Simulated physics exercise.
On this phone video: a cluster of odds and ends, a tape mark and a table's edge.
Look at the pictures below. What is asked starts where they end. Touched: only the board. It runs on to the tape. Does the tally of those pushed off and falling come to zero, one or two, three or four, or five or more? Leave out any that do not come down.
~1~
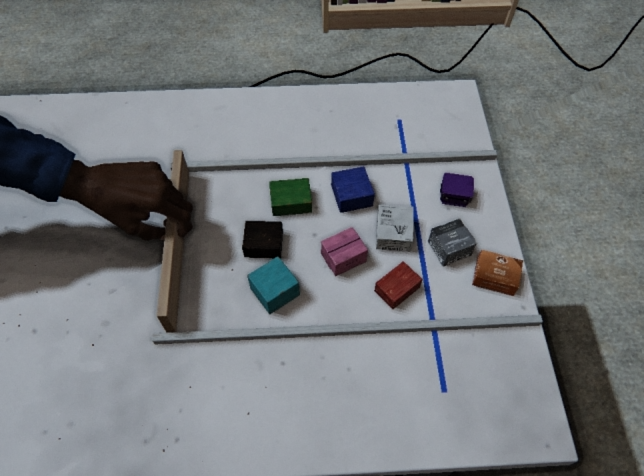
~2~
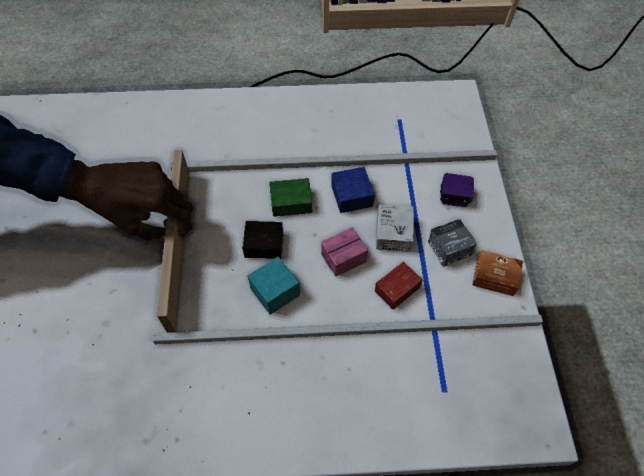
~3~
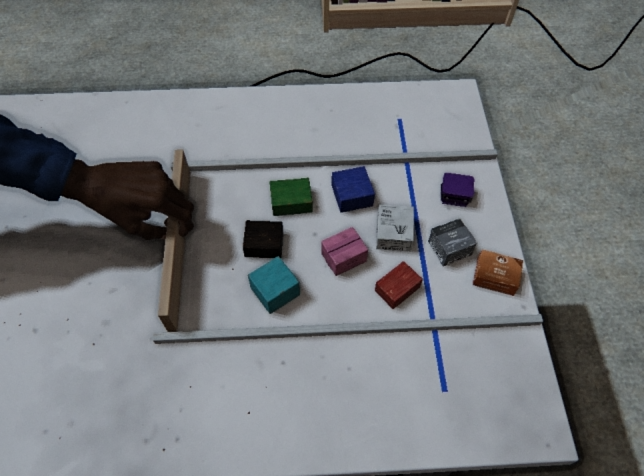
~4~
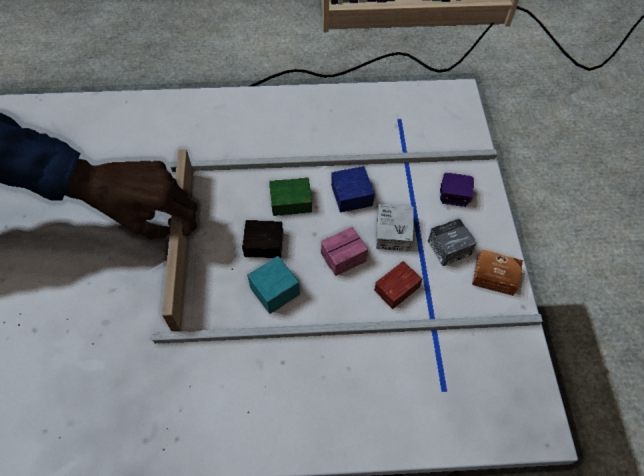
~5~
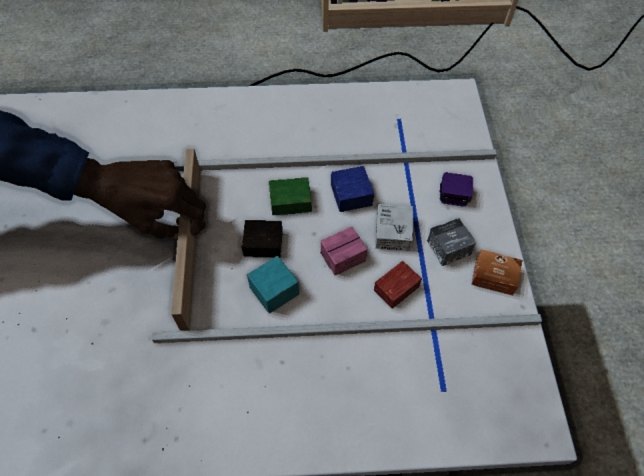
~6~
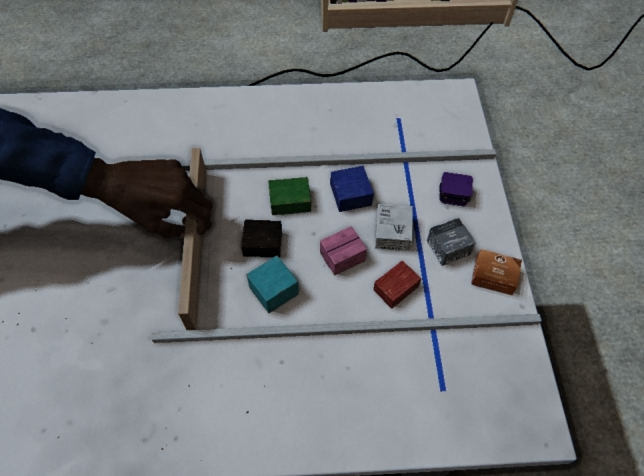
I expect the drop count to stay at nothing.
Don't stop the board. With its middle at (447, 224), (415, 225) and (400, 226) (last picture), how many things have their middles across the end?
In order of the places given, that's 3, 0 and 0.
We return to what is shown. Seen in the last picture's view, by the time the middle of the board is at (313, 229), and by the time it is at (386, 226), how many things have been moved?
Counts: 6 / 10.
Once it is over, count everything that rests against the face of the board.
3.
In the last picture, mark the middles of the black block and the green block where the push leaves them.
(437, 230) and (432, 191).
A little later, none off yet; orange box at rest near (497, 272); purple case at rest near (455, 190); grey box at rest near (451, 242).
Next, none off yet; orange box at rest near (499, 273); purple case at rest near (455, 190); grey box shifted a little near (462, 238).
When it is over, the number that fall off is zero.
